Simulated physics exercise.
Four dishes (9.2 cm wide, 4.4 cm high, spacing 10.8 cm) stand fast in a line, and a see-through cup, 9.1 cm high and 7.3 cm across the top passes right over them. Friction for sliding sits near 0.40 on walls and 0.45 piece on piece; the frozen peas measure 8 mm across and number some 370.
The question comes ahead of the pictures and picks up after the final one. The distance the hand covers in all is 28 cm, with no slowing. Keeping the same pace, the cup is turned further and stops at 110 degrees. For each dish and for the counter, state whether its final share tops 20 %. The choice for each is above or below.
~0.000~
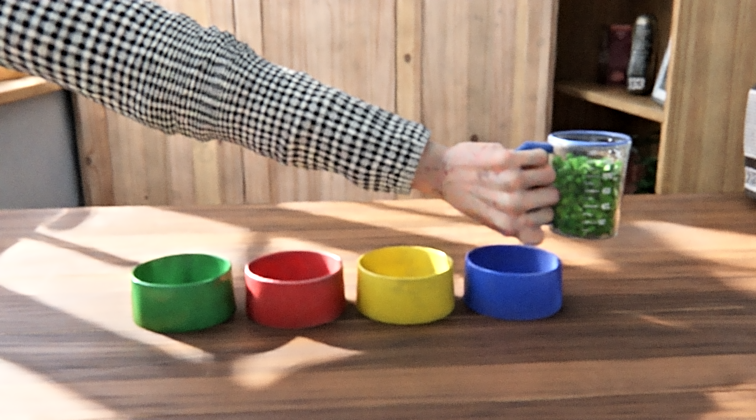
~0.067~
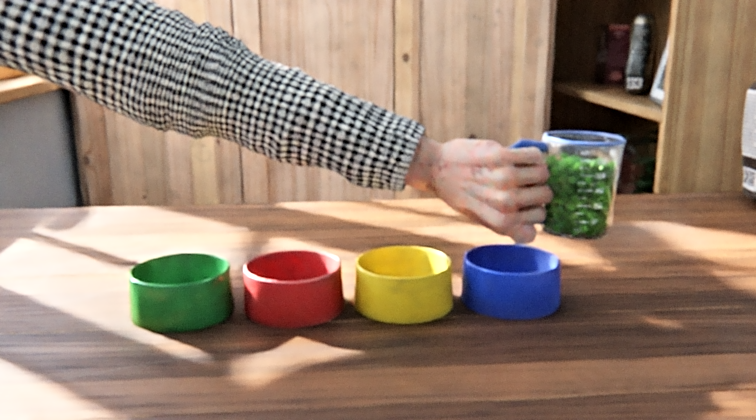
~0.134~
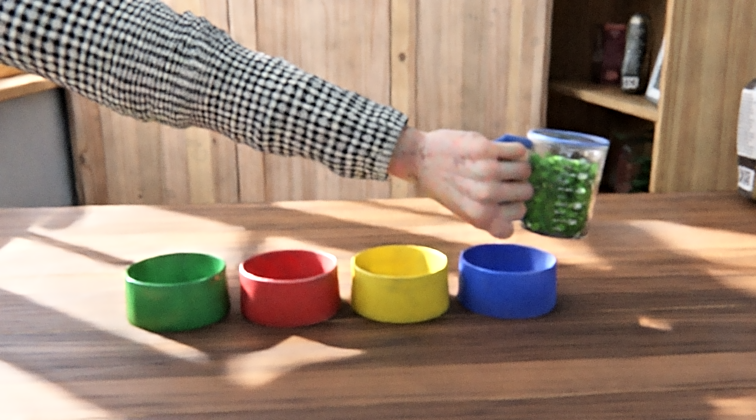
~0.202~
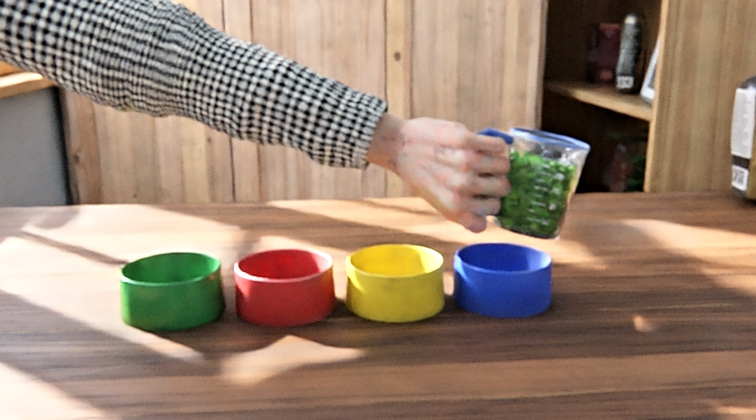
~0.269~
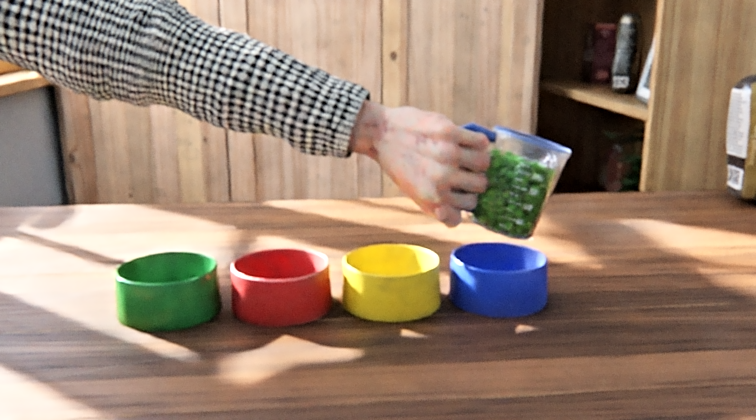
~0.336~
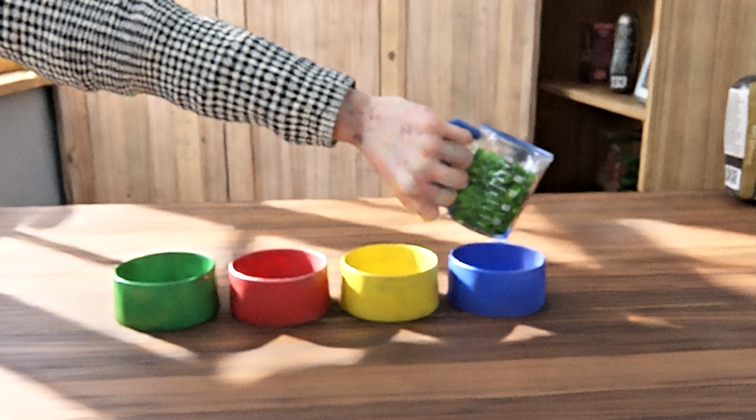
Result: Red dish: Within a fifth, blue dish: Within a fifth, green dish: Within a fifth, yellow dish: Beyond a fifth, counter: Beyond a fifth.
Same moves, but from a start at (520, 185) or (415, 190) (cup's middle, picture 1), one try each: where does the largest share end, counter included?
The biggest share goes to red on the first try and green on the second.
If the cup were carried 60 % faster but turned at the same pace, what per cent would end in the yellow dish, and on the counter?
Then the yellow dish gets 50 and the counter 50.
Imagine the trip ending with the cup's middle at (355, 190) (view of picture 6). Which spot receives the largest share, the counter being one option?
Yellow.
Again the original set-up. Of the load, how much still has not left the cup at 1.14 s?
About 100 per cent.
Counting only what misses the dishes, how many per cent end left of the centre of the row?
Share on that side: Roughly 50 %.
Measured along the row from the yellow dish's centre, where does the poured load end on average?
Close to 3 cm, shifted leftward.
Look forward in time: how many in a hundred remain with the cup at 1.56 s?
I'd say close to 45 per cent.
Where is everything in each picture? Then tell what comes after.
In the first frame, cup at (586, 185), tilt 0 degrees, lip at (626, 138), moved 0.0 cm; middle of the pieces at (588, 192); blue dish at (513, 259); yellow dish at (405, 262); red dish at (295, 266); green dish at (182, 269).
In the second frame, cup at (579, 184), tilt 2 degrees, lip at (620, 139), moved 0.5 cm; middle of the pieces at (581, 192).
In the third frame, cup at (561, 184), tilt 6 degrees, lip at (605, 141), moved 2.0 cm; middle of the pieces at (561, 192).
In the fourth frame, cup at (537, 184), tilt 12 degrees, lip at (585, 146), moved 3.8 cm; middle of the pieces at (538, 192).
In the fifth frame, cup at (516, 184), tilt 18 degrees, lip at (566, 150), moved 5.6 cm; middle of the pieces at (515, 192).
In the sixth frame, cup at (496, 184), tilt 24 degrees, lip at (549, 156), moved 7.3 cm; middle of the pieces at (495, 192); blue dish at (497, 256); yellow dish at (390, 260); red dish at (279, 264); green dish at (165, 267). The cup turns about 85 degrees a second and travels 27 cm a second.
After 0.82 s, tilt 65 degrees; cup holds 100 %.
Then, at 1.14 s, tilt 92 degrees; cup holds 100 %.
After 1.56 s, tilt 110 degrees; cup holds 45 %, yellow 20 %.
At rest (2.7 s), red 0 %, blue 0 %, green 0 %, yellow 40 %, counter 55 %.
